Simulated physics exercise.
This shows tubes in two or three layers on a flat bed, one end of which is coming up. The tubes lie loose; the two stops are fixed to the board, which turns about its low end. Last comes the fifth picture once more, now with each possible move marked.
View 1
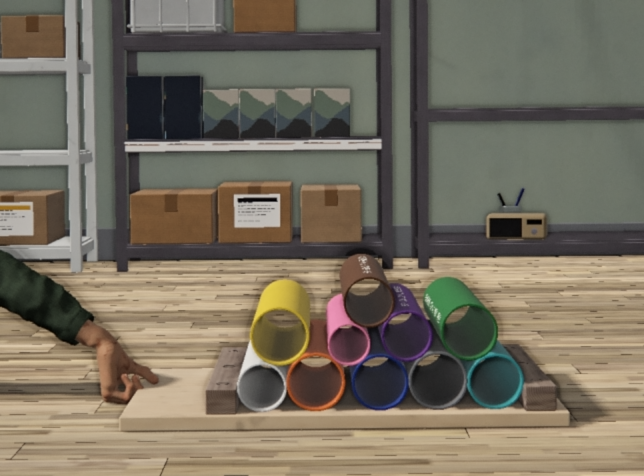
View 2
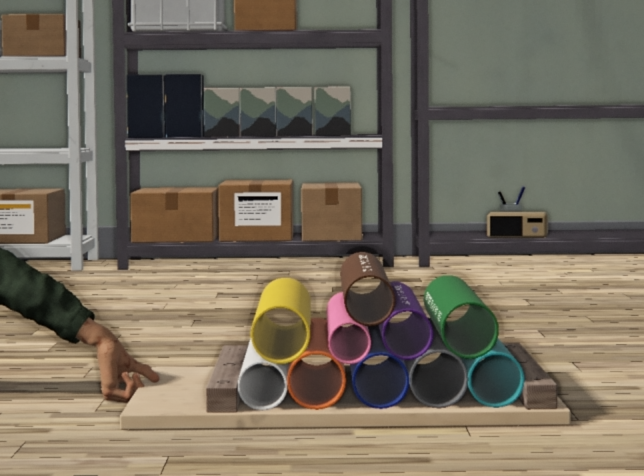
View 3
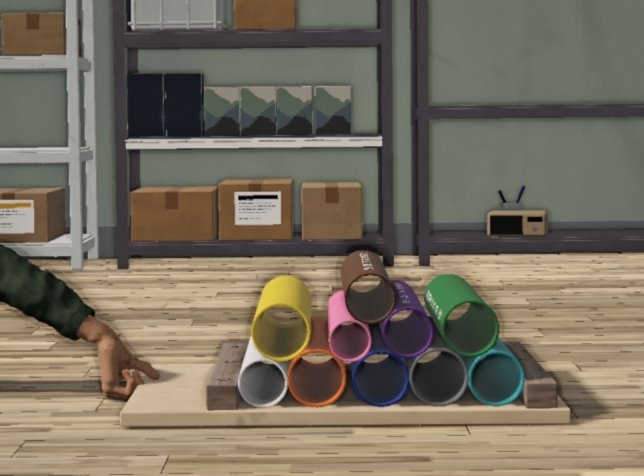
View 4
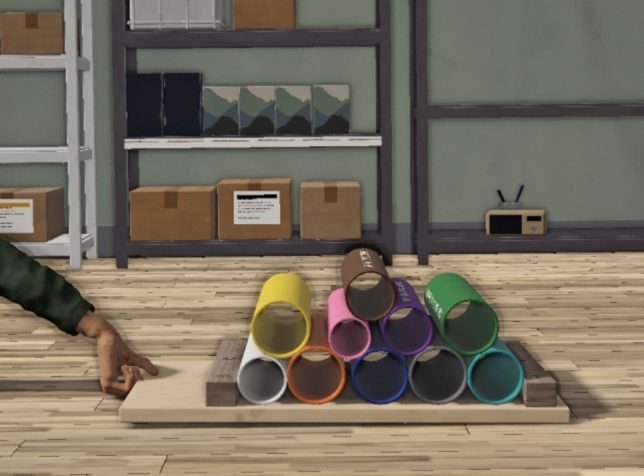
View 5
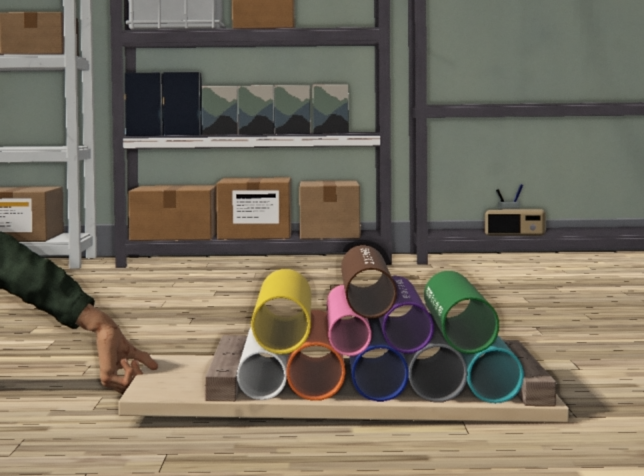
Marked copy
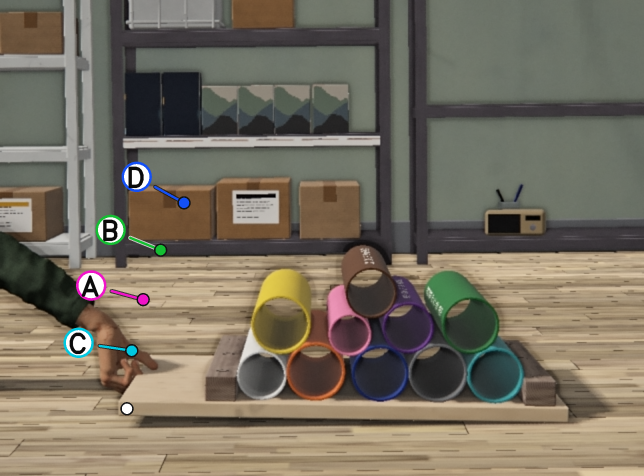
Colourful tubes stacked in layers between blocks on a wooden board, with a hand at the left end lifting it slightly.
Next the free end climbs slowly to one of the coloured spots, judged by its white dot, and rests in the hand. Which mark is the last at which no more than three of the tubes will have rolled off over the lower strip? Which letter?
D is the limit.
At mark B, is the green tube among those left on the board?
The green tube: Yes.
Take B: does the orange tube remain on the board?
Yes.
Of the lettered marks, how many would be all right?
The number is four.
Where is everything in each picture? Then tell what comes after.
The first frame shows grey tube (438, 381); turquoise tube (496, 382); purple tube (407, 336).
The second frame shows purple tube (408, 334); yellow tube (281, 334).
The third frame shows board (343, 380); white tube (263, 383); yellow tube (281, 332); orange tube (317, 378).
The fourth frame shows board (342, 377); white tube (262, 380); orange tube (316, 375).
The fifth frame shows board (342, 374); white tube (262, 376); orange tube (316, 372).
On the marked copy, A at (143, 300); B at (161, 250); C at (132, 351); D at (184, 203); the white dot at (127, 409).
Following D. Soon after the start, board at 17°.
Later, board at 30°.
In the end, board at 30°, one over the low batten (green).
As for the rest, A none over the low batten; B none over the low batten; C none over the low batten.
